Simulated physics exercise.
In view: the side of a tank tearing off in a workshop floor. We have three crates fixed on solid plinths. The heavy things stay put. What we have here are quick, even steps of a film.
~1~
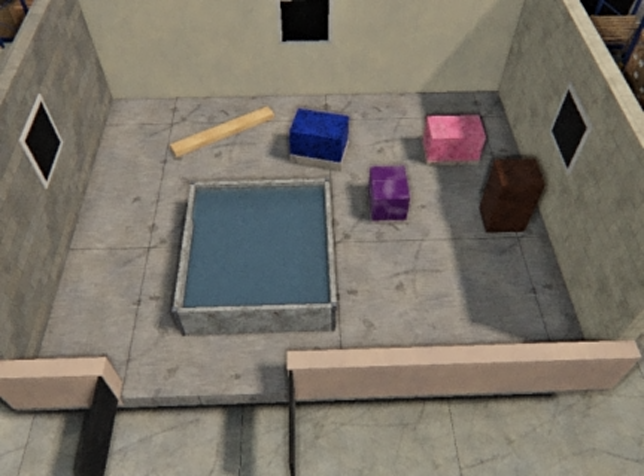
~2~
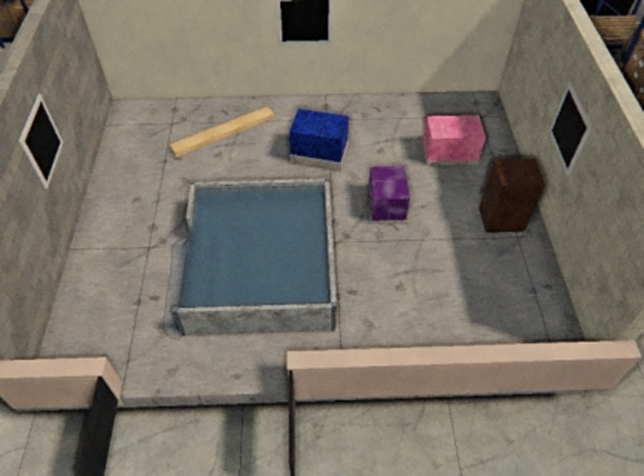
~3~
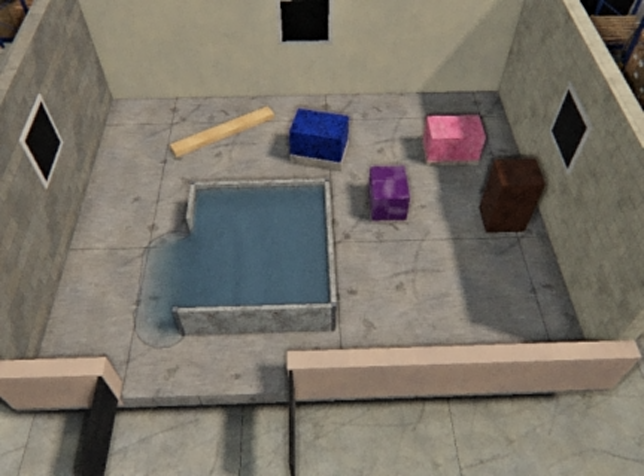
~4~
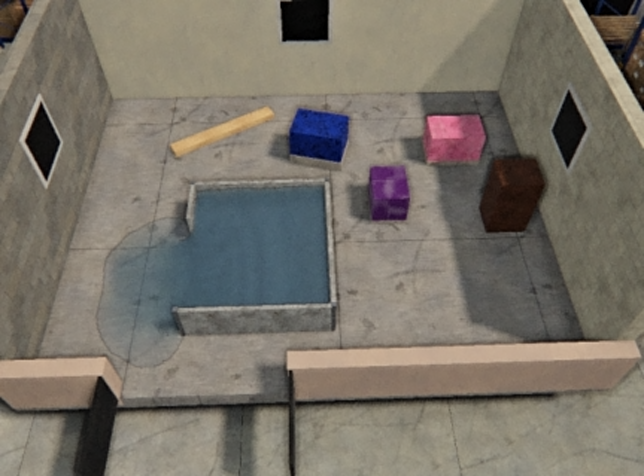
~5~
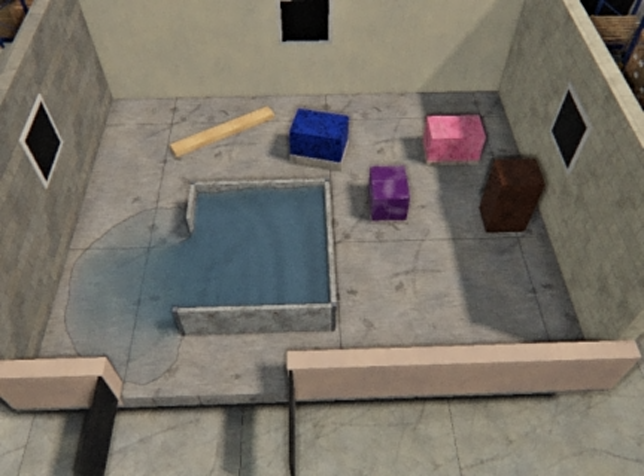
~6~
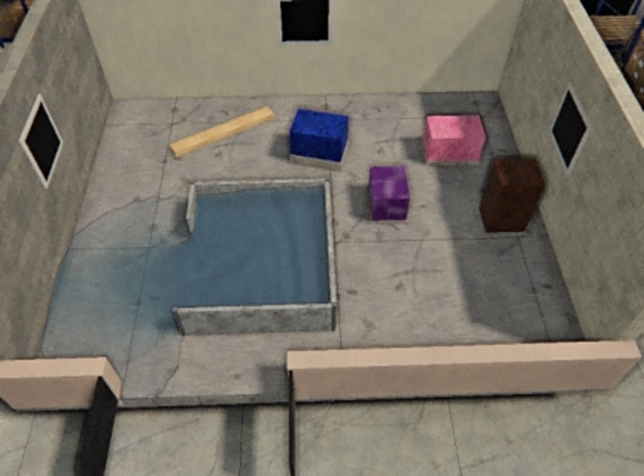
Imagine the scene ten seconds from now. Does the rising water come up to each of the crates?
In order: The pink crate stays above the water, the blue crate stays above the water, the purple crate stays above the water.
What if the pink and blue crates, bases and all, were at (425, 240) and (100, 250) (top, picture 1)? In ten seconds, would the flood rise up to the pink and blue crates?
In ten seconds the pink crate is never reached and the blue crate is reached.
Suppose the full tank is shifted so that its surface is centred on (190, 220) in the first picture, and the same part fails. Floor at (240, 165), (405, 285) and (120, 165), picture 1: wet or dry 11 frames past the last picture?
Results in order - left untouched, left untouched, swamped.
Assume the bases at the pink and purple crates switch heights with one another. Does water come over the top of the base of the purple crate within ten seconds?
The purple holds out.
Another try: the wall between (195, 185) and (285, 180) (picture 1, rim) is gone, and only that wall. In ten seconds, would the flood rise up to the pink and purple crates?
As I see it, pink is doused and purple is doused.
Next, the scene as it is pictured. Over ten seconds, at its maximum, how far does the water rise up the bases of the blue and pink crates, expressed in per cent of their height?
50 and 70 per cent, in that order.
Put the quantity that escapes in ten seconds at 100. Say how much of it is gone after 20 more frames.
Close to 25 %.
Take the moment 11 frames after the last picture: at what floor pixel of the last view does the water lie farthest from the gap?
My guess would be about (109, 115).
A moment on, water covers 15 % of the floor; the pink crate not reached, the blue crate not reached, the purple crate not reached.
Next, water covers 20 % of the floor; the pink crate not reached, the blue crate not reached, the purple crate not reached.
Then, water covers 40 % of the floor; the pink crate not reached, the blue crate not reached, the purple crate not reached.
Later, water covers 60 % of the floor; the pink crate not reached, the blue crate water round its plinth, the purple crate not reached.
In the end, water covers 85 % of the floor; the pink crate stayed above the water, the blue crate stayed above the water, the purple crate stayed above the water.
